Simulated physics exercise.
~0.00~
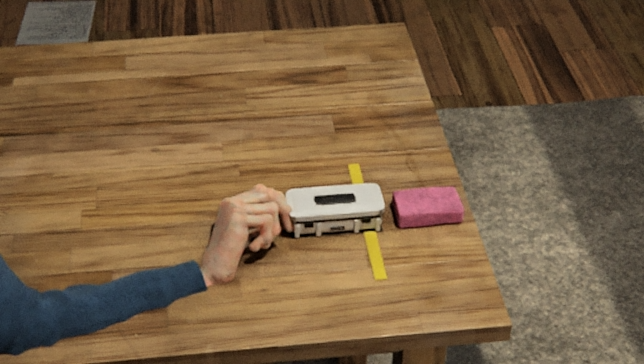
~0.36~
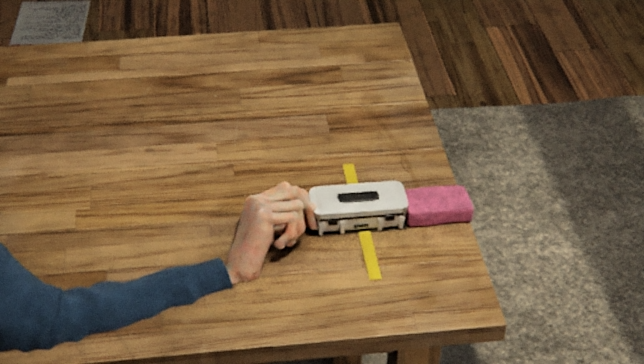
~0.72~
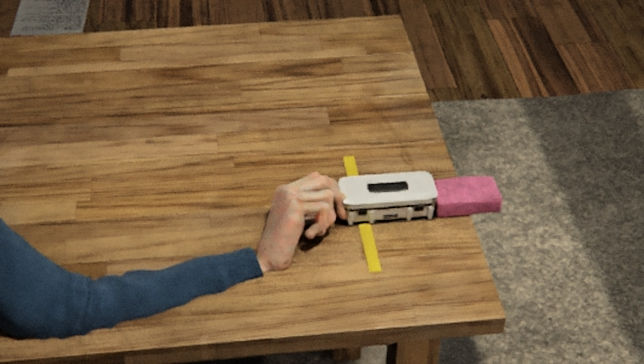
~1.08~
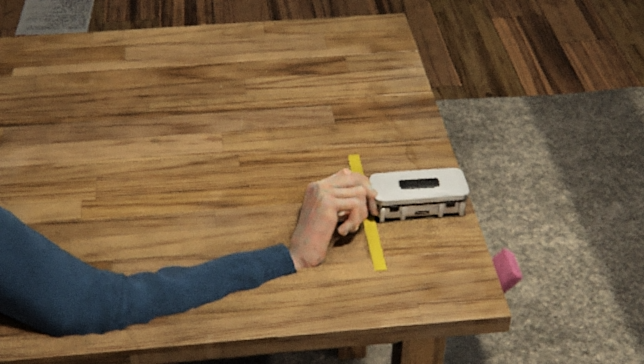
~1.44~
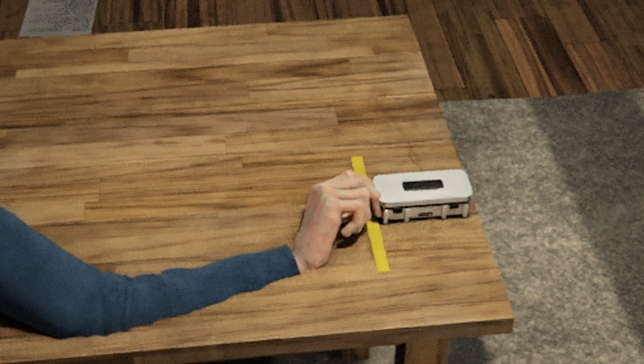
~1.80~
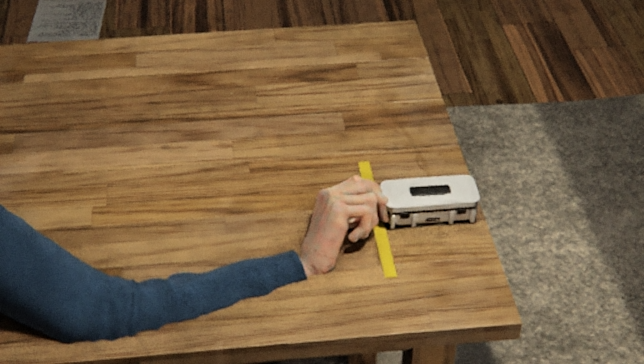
A pink sponge got nudged off the right end of a wooden table as a hand slowly pushed a white case against it, across a strip of yellow tape. The sponge dropped out of sight, and the case stopped near the edge, fingers still touching it.
